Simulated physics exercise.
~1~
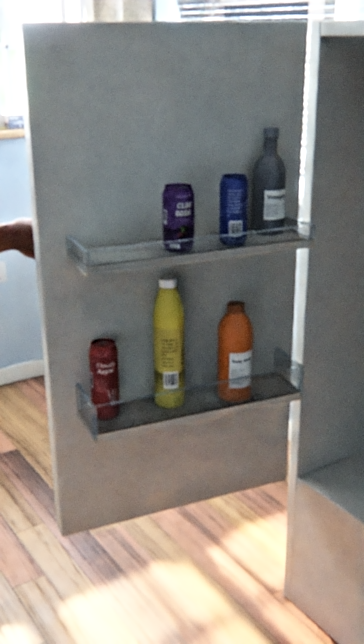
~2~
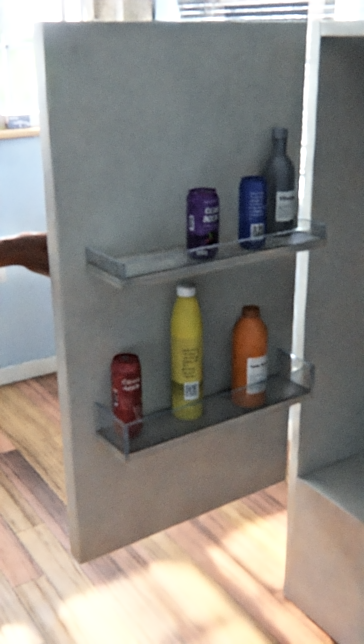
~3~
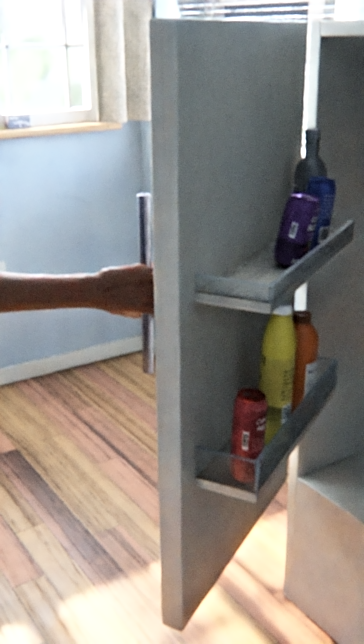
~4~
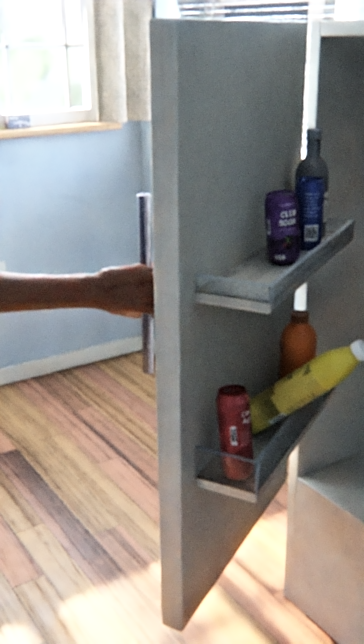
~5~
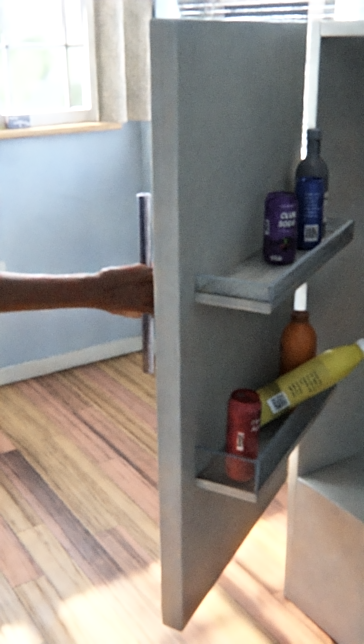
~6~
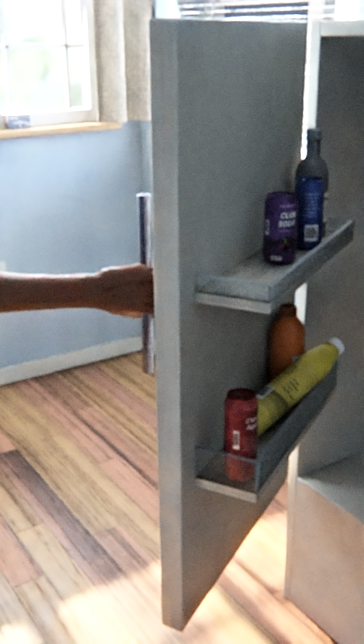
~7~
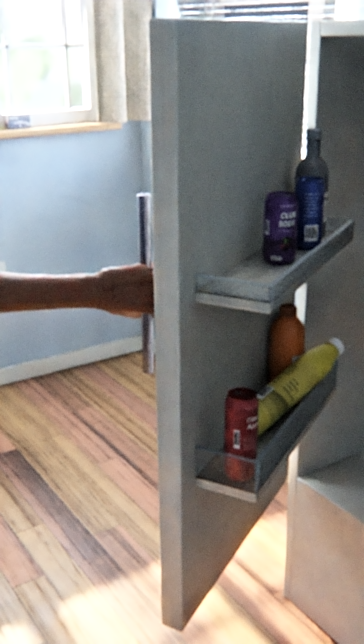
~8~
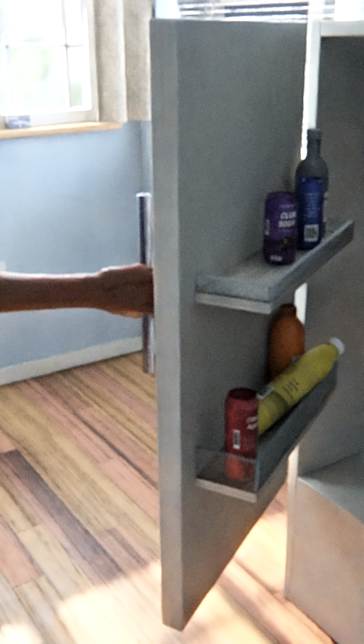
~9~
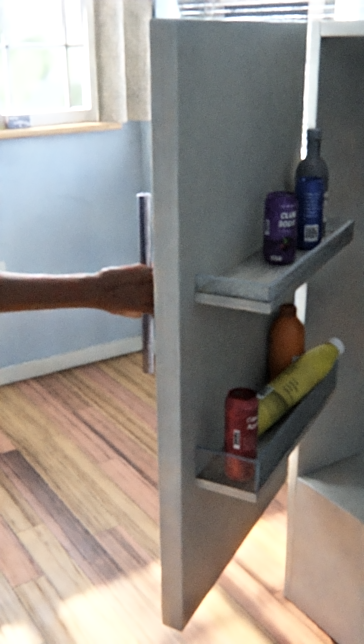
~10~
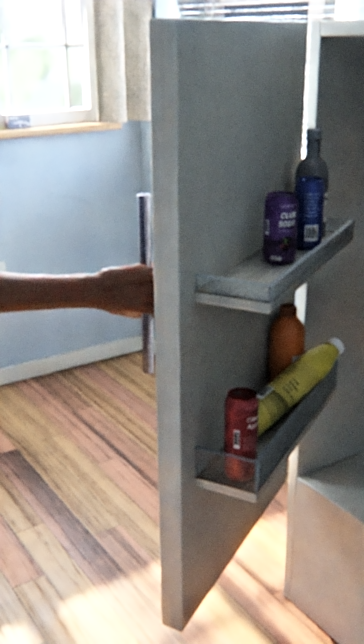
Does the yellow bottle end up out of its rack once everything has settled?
No, the yellow bottle tips over but stays in the lower rack, lying at a slant.
